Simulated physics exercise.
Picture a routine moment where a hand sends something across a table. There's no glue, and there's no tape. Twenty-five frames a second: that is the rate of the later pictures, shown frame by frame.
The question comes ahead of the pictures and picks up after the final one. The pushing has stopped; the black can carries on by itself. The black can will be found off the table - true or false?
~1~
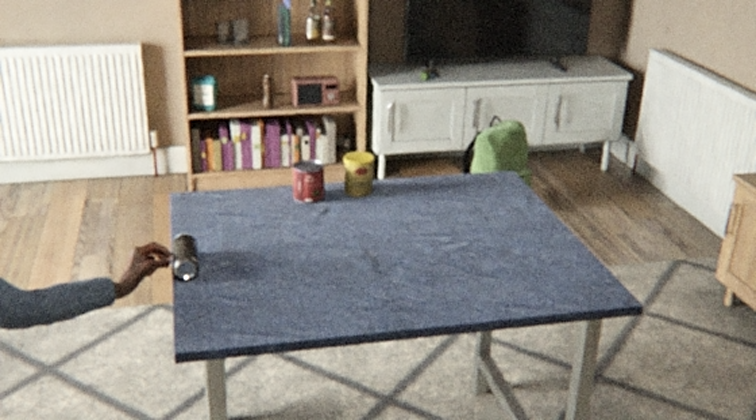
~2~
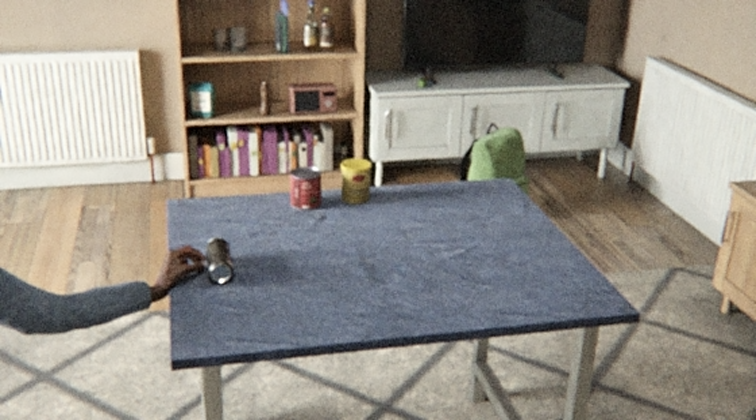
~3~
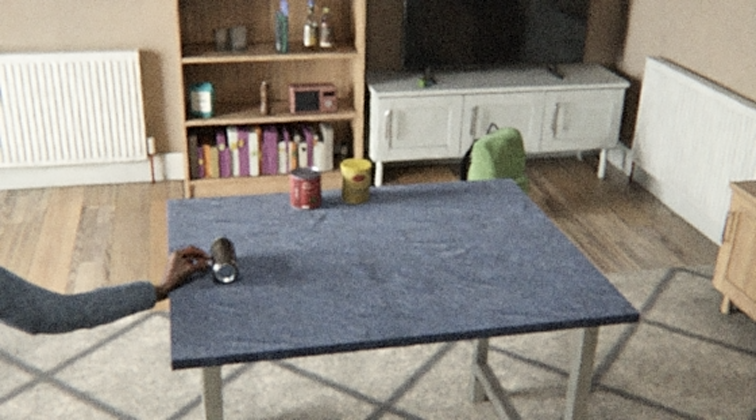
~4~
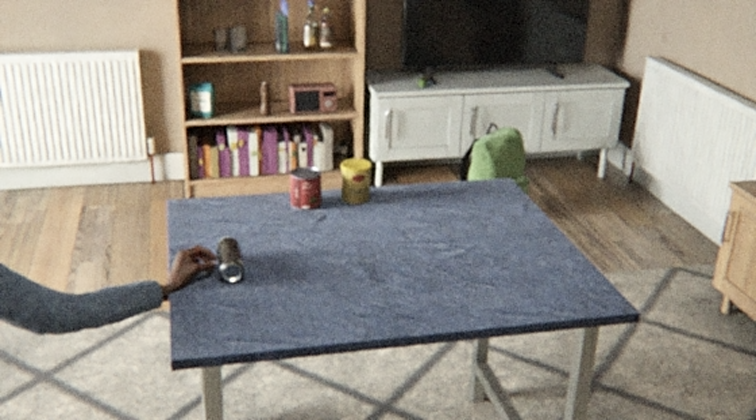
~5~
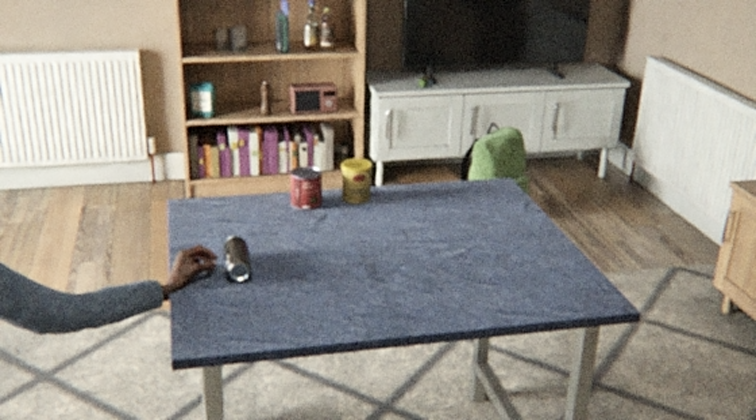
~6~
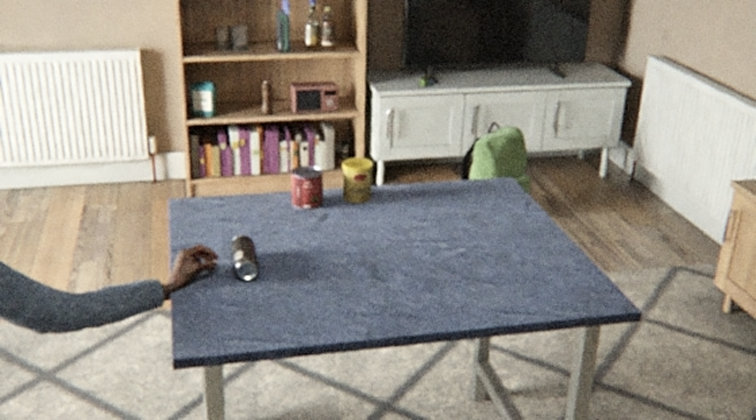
False, it remains on the table.
Then, 0.10 s on from there, black can shifted about its own width near (259, 256).
Then, 0.20 s on from there, black can shifted about its own width near (271, 255).
Then, 0.30 s on from there, black can shifted well along near (281, 254).
Then, 0.50 s on from there, black can shifted well along near (294, 253).
In the end, moved from the start, black can. At the end, from the last picture's camera, black can near (298, 253).
